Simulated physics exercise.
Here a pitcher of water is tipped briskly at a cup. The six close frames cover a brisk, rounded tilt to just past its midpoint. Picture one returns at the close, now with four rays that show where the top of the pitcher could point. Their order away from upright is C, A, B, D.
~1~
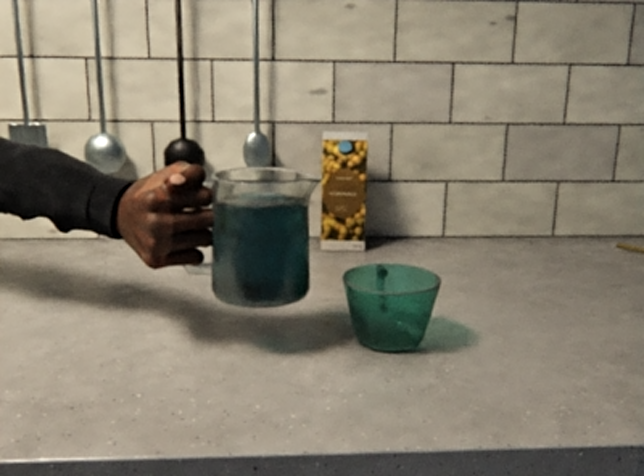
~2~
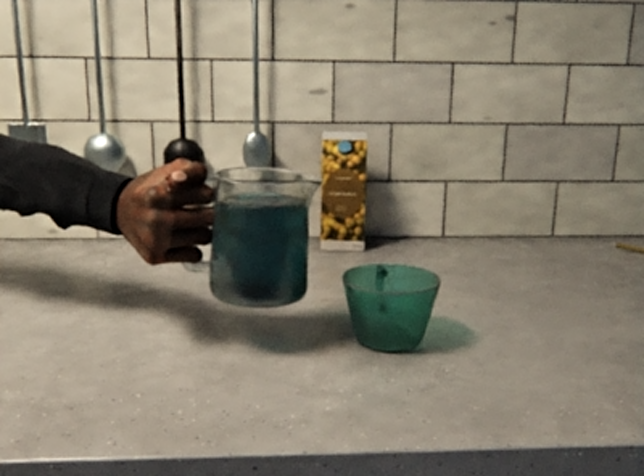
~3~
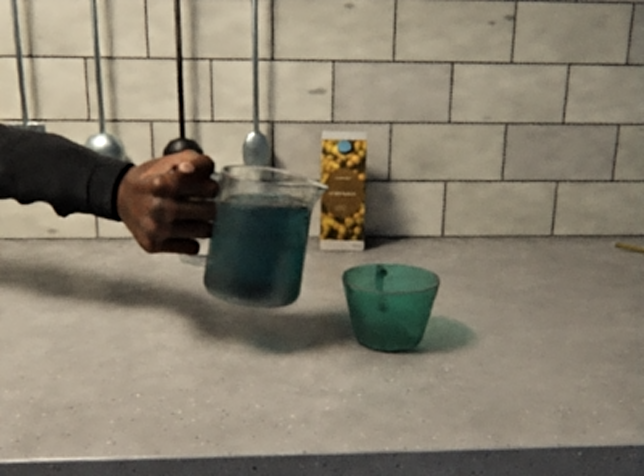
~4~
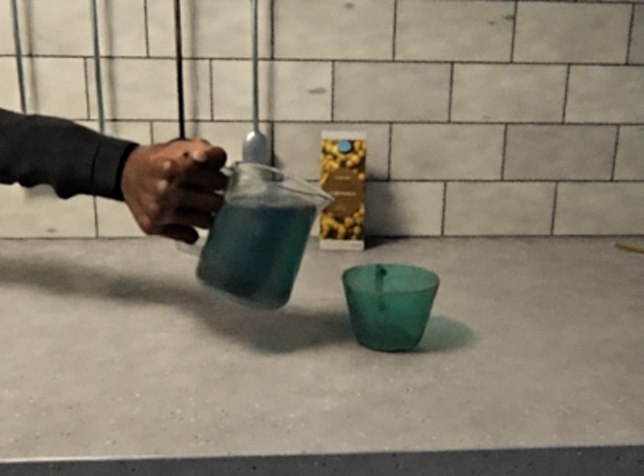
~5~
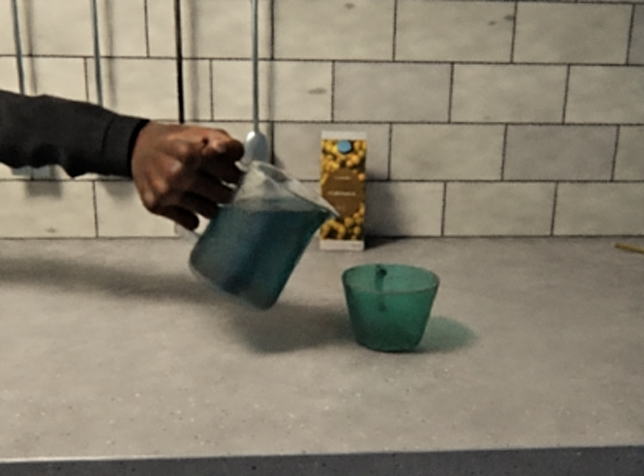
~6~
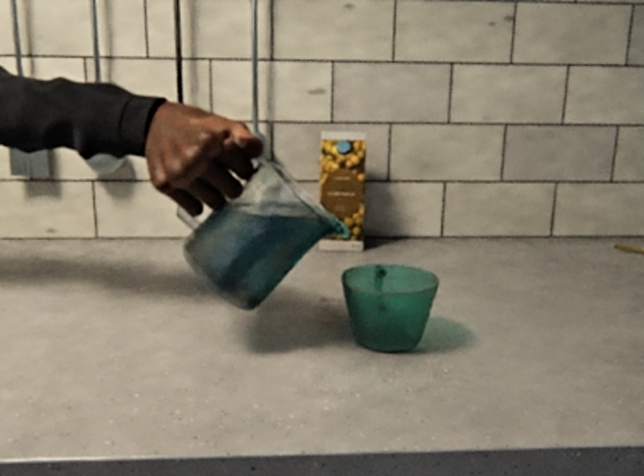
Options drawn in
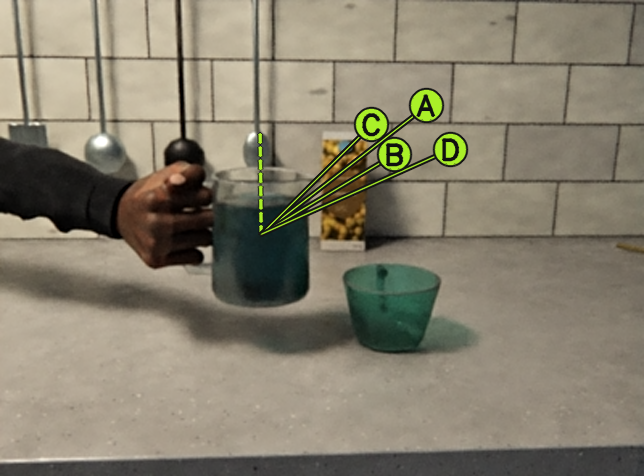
In this clip, a hand holds a clear pitcher of dark bluish liquid above a counter beside a green cup, then tilts it steadily to the right until the liquid reaches the spout and begins to pass over it.
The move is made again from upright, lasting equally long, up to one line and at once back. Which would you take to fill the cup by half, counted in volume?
It is B.
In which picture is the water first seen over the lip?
Picture 6.
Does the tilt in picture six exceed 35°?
Yes.
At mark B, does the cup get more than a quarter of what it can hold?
Yes, it does.
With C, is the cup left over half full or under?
Under.
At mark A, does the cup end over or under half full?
Under half.
In lime, A at (413, 116); B at (379, 163); C at (359, 136); D at (435, 156).
Choosing A, the cup ends with about 32 % of what it can hold.
Choosing B, the cup ends with about 48 % of what it can hold.
Choosing C, the cup ends with about 20 % of what it can hold.
Choosing D, the cup ends with about 67 % of what it can hold.
